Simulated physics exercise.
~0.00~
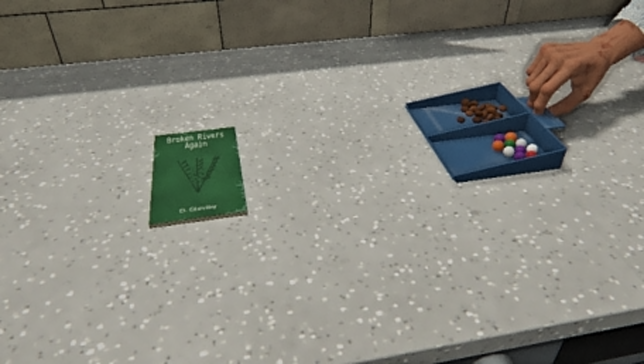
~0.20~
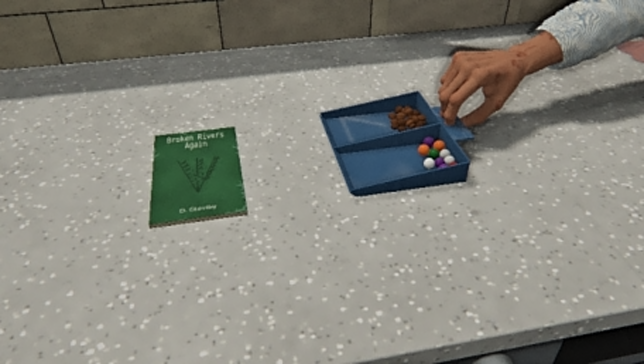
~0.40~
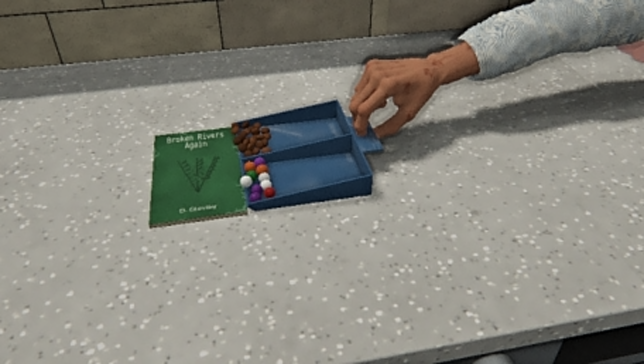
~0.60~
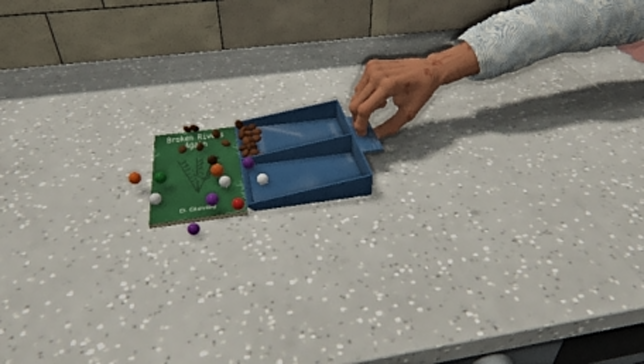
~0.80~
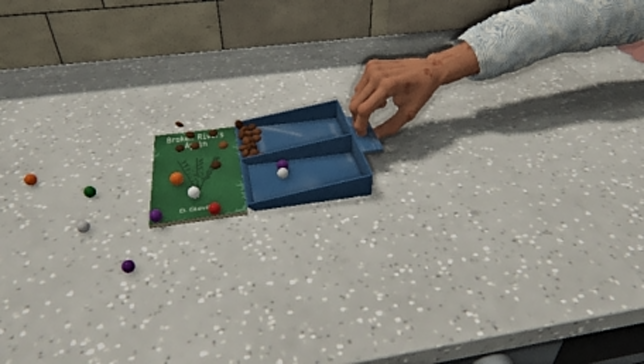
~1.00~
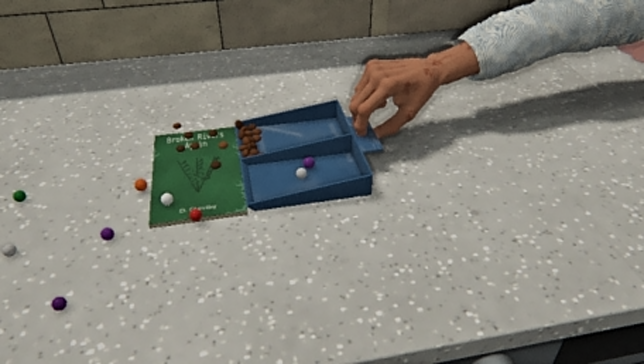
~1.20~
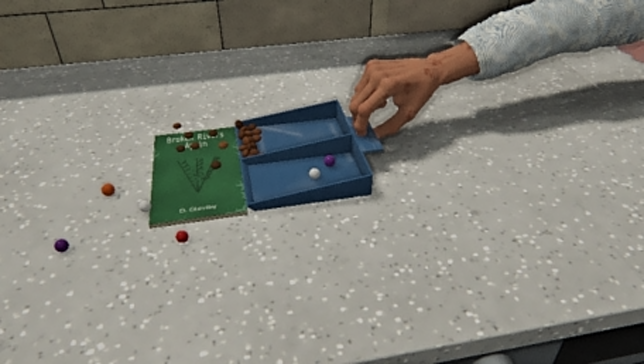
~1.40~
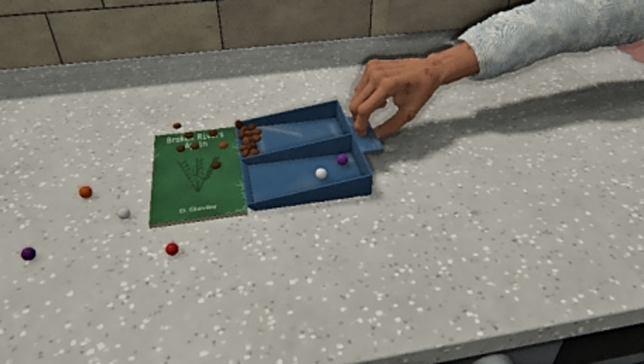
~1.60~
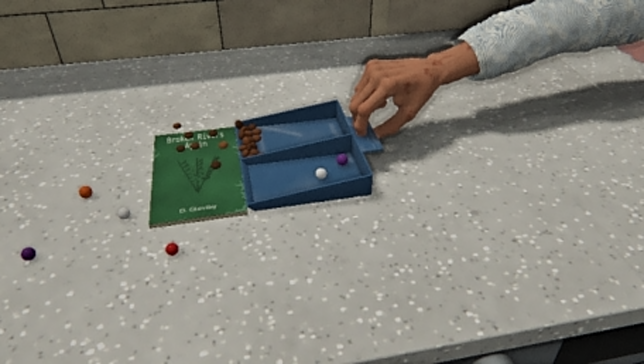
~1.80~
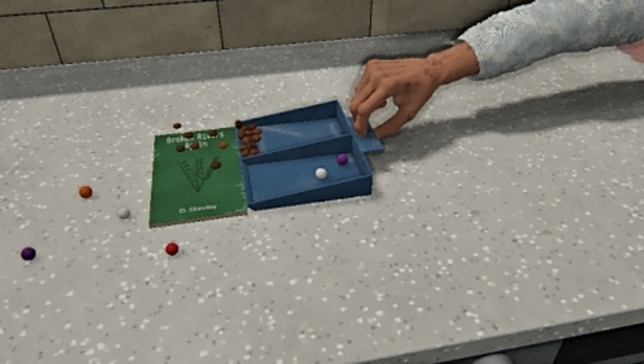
A blue two-part sorting tray, holding small brown pieces at the back and colourful little balls at the front, slides left across a speckled pale counter, seen from above at an angle. A hand reaching in from the right pushes it toward a thin green book lying flat on the left. The tray stops against the book's edge, and the contents of both parts surge forward over the low rim. Most of the balls roll over the book and leftward, some leaving view, while some brown pieces scatter onto its cover. Finally, everything rests, with two balls and a brown cluster still in the tray.
